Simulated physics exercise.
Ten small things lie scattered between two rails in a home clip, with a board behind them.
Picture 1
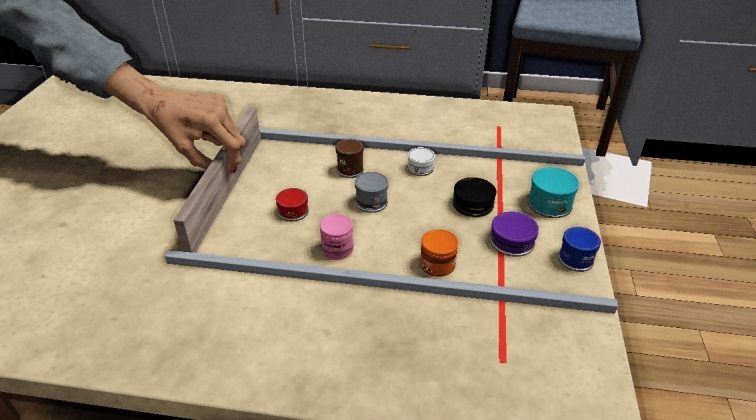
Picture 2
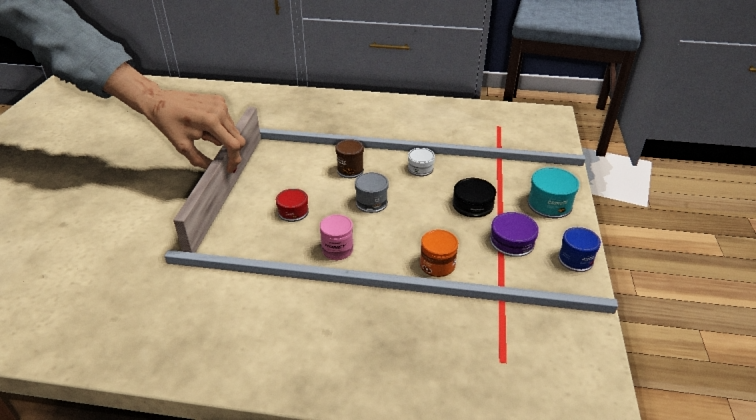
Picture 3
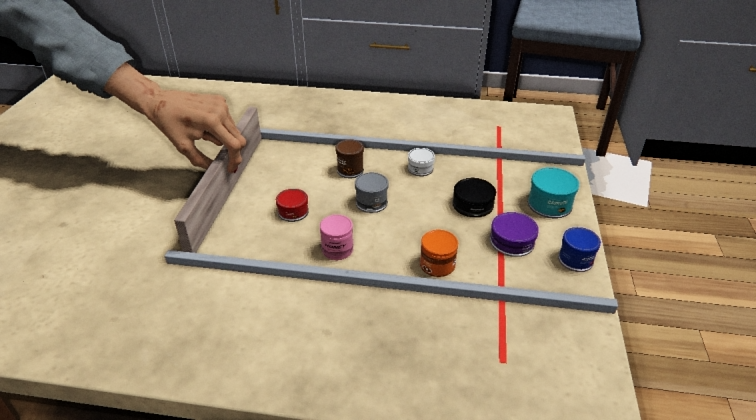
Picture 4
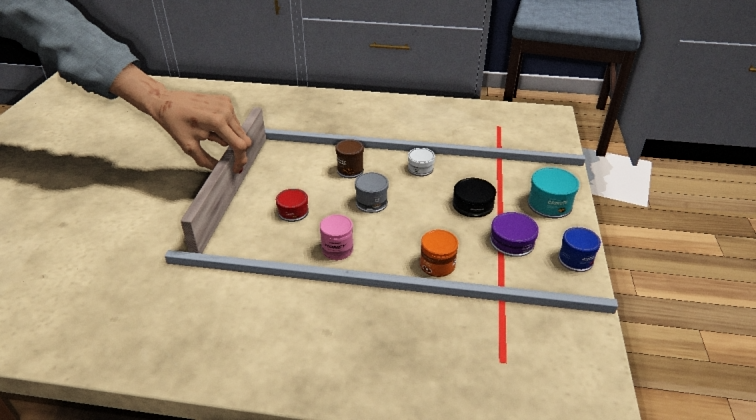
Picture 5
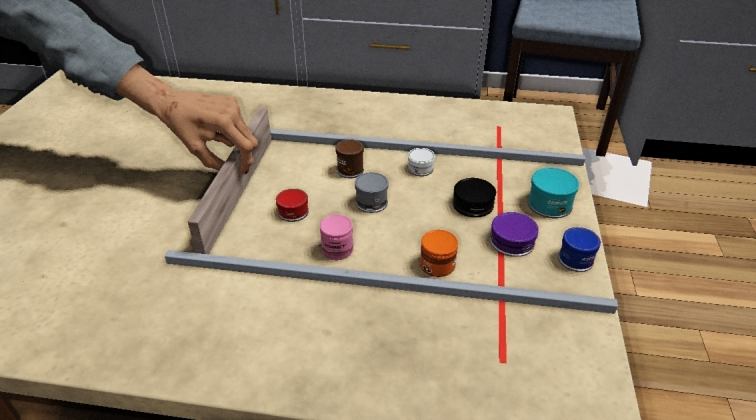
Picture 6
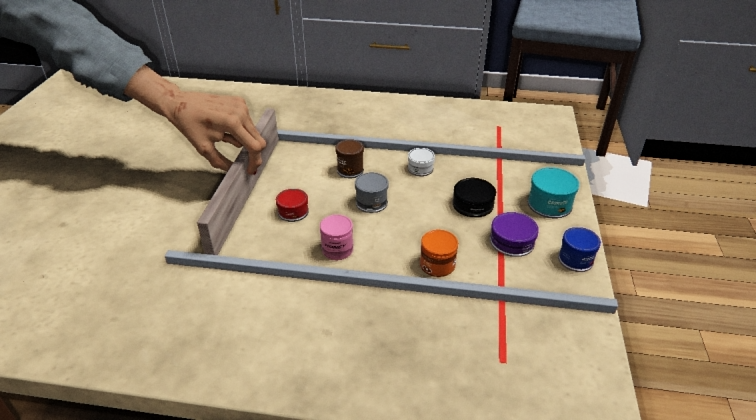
A hand slides a wooden board slightly right toward colorful little pots between two rails.
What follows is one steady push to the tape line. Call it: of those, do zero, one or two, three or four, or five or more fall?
Zero fall.
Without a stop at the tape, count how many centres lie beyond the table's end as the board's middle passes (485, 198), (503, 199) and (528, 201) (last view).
Result per place: 0; 0; 2.
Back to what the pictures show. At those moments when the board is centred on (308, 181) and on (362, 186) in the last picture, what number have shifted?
Tally: First 1; then 4.
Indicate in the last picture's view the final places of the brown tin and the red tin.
For the brown tin it's (515, 175), and for the red tin it's (518, 231).
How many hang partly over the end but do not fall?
It's 2.
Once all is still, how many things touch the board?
Result: 5 in all.
Soon after, none off yet; blue tin at rest near (579, 250); turquoise pot at rest near (553, 193); purple pot at rest near (514, 234).
In the end, the number that fall off is zero.
